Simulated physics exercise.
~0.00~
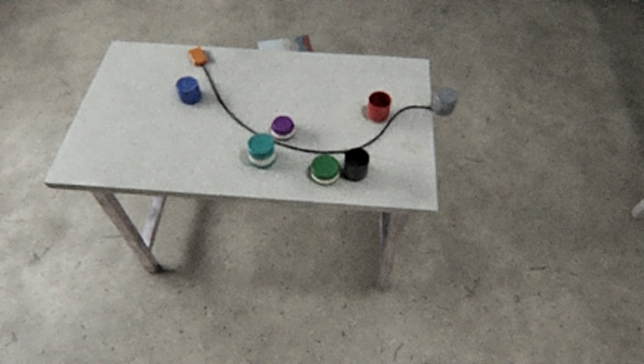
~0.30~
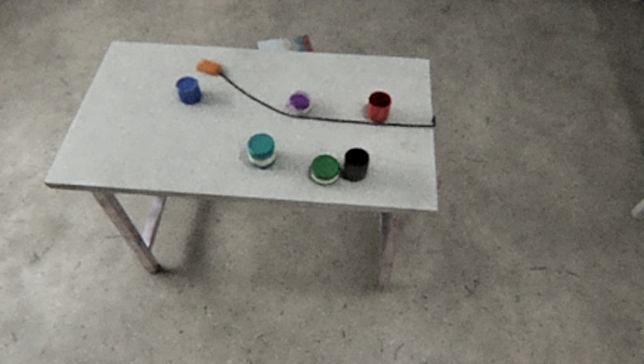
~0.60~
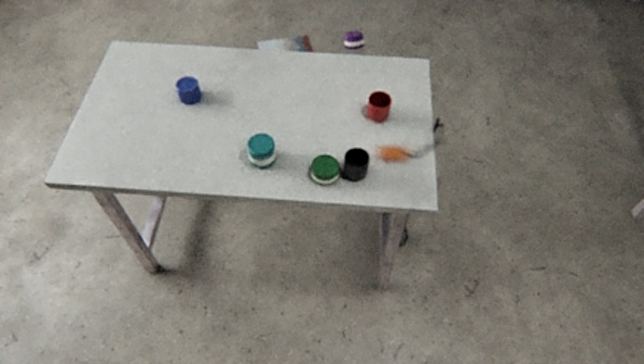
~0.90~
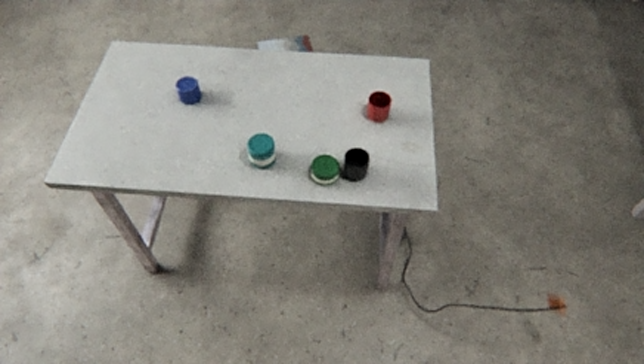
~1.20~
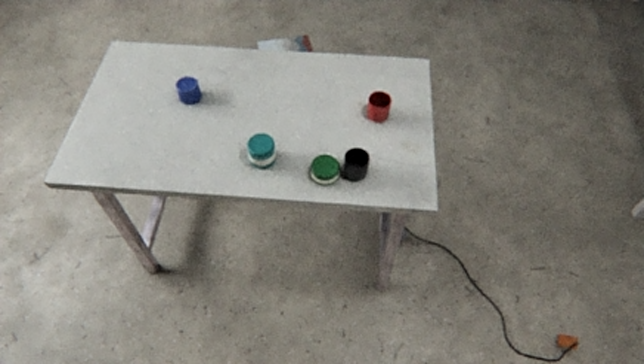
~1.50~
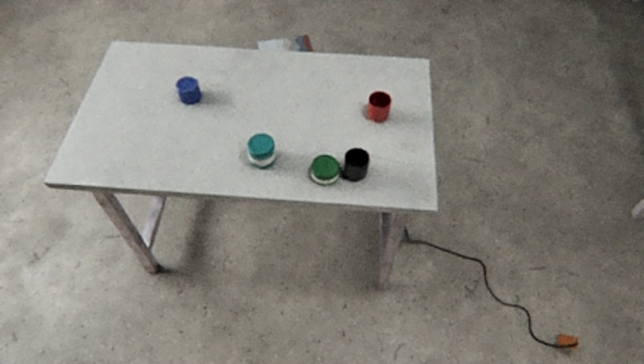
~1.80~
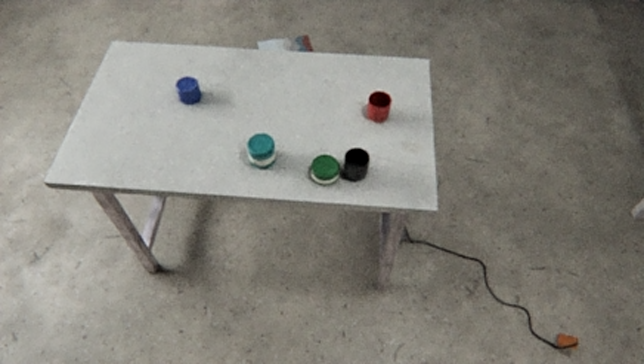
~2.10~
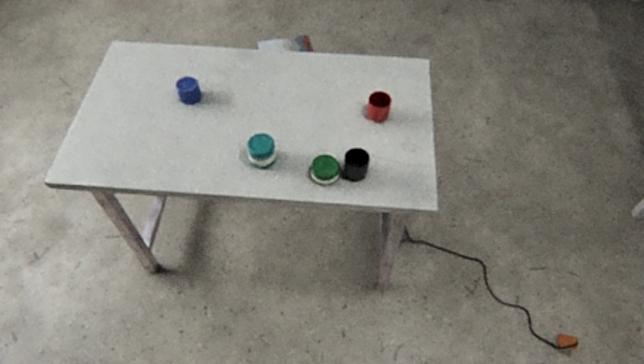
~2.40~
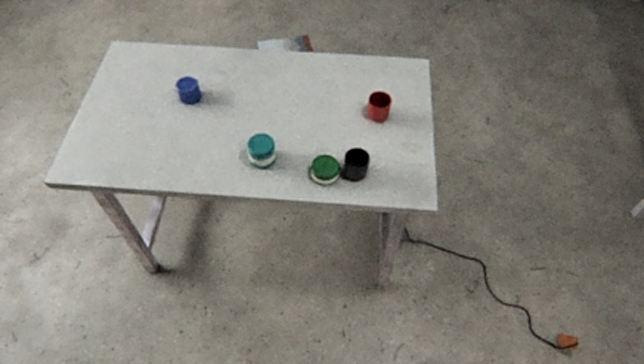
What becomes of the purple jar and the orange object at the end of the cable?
Both go off the table. The purple jar drops past the back edge, and the orange object goes off the right side with the cable and ends up on the floor.
